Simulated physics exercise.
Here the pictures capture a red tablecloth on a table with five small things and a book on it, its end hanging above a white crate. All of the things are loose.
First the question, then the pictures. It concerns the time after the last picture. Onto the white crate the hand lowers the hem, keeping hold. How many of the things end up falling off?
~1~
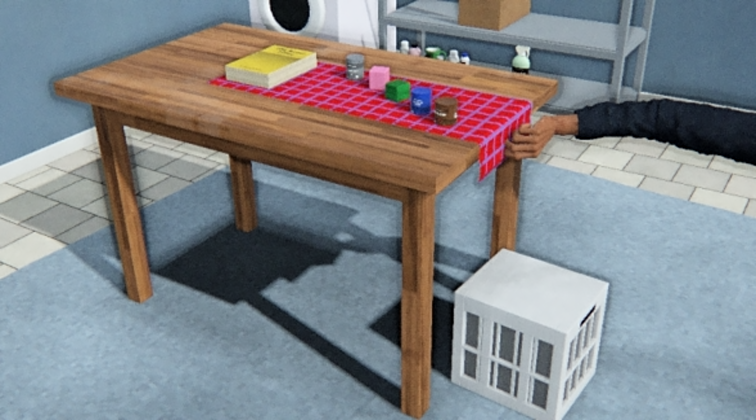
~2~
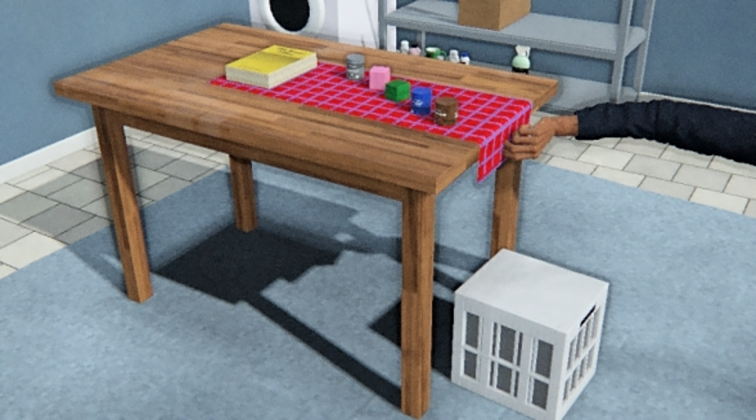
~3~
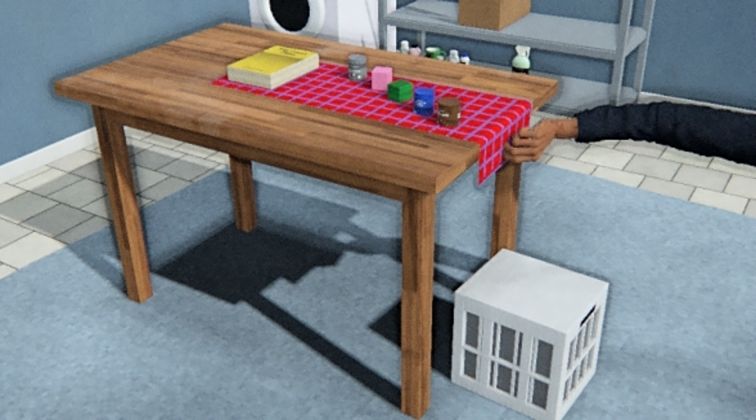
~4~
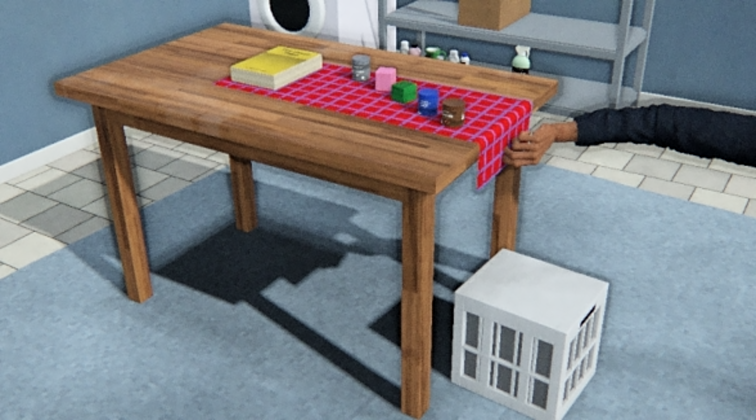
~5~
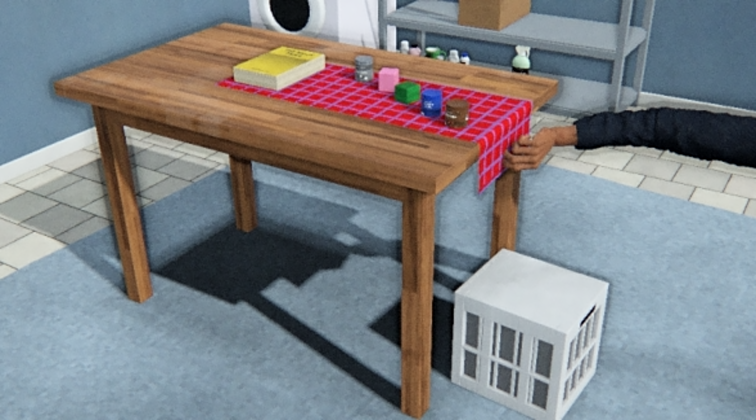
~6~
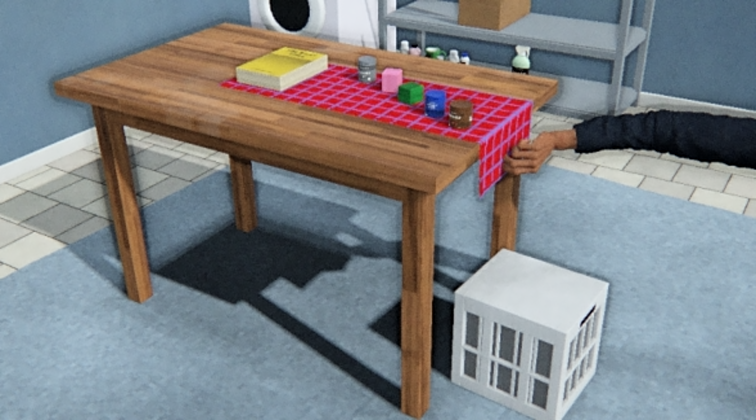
Just three fall.
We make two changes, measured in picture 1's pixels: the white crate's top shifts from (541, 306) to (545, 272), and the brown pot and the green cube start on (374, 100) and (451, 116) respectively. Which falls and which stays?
The brown pot? Safe. The green cube? Lost.
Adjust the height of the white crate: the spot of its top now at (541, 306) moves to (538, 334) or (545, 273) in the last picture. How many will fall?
The numbers are 4 and 2.
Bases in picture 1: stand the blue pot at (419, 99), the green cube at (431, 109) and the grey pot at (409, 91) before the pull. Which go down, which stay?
The blue pot is off the top, the green cube is off the top and the grey pot is off the top.
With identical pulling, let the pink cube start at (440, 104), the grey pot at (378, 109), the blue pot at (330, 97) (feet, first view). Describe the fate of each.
I reckon the pink cube takes a fall, the grey pot takes a fall and the blue pot hangs on.
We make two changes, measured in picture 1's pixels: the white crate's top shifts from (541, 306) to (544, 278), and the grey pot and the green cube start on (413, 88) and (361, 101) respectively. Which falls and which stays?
So the grey pot stays there, and the green cube stays there.
A little later, hem near (503, 212); brown pot gone.
Next, hem near (502, 244); brown pot and blue pot gone.
When it is over, hem on the crate; brown pot, blue pot and green cube gone. Over the edge go three.
